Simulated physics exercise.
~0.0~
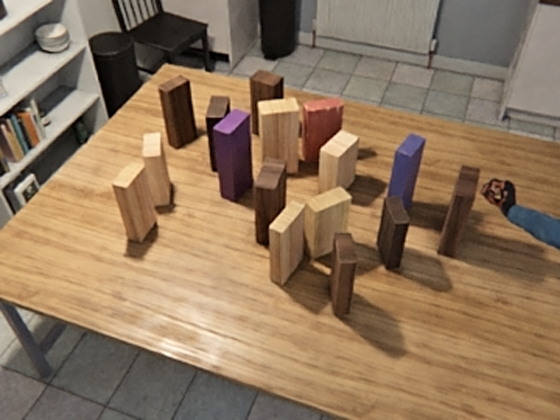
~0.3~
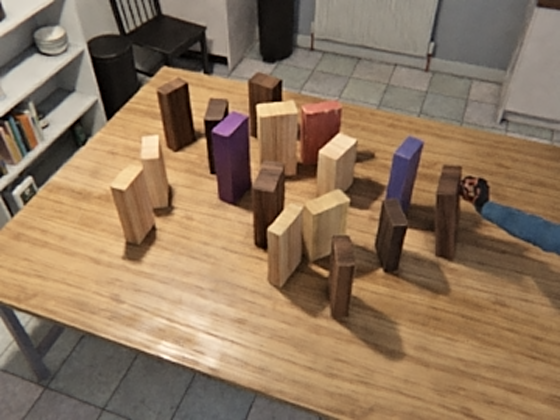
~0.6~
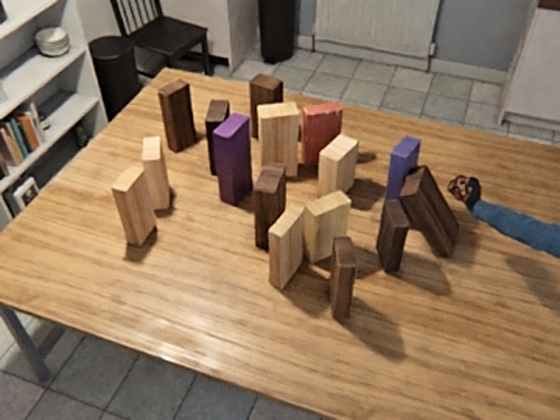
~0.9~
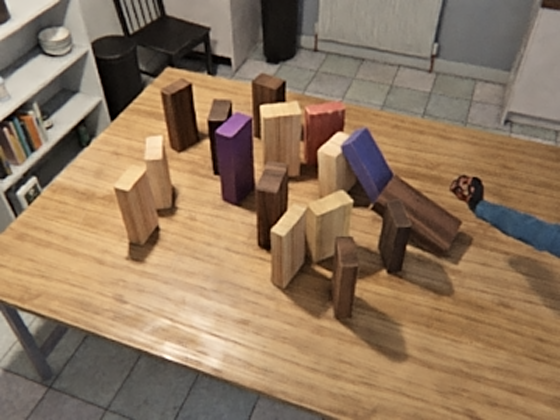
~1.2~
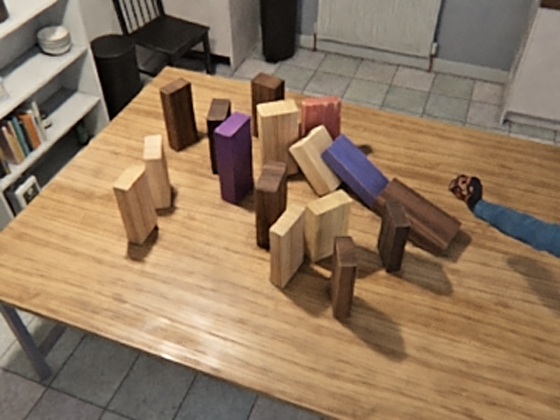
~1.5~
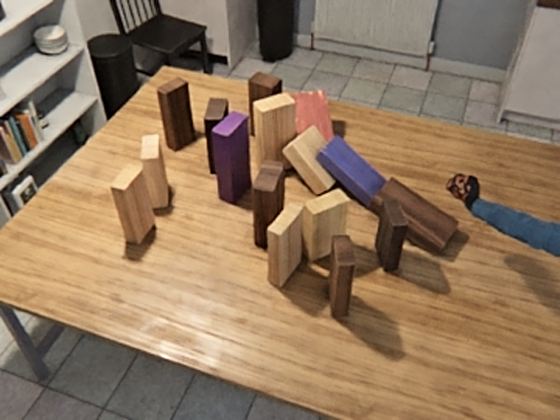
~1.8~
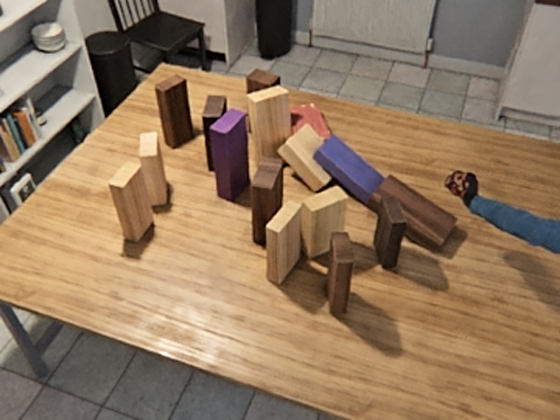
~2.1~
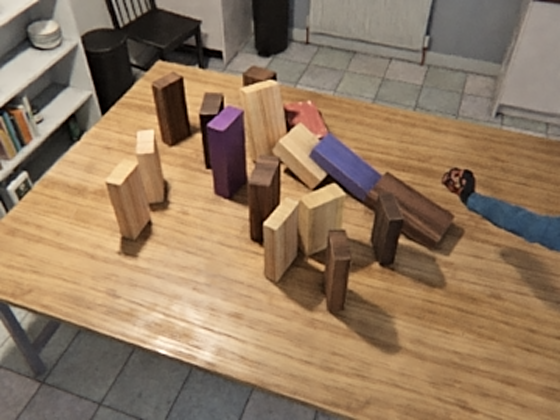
At first, tall wooden blocks stand upright across a table, with a blue-sleeved hand beside a dark brown one at the right. The hand pushes the brown block leftward, then draws back as it tips into the blue block. The brown block drops onto its side while the blue one tilts left and knocks into a pale block. That pale block tips against the red block, which leans away and topples too. At the end, the brown, blue, pale and red blocks lie toppled in a line, while the purple block and the others remain standing.
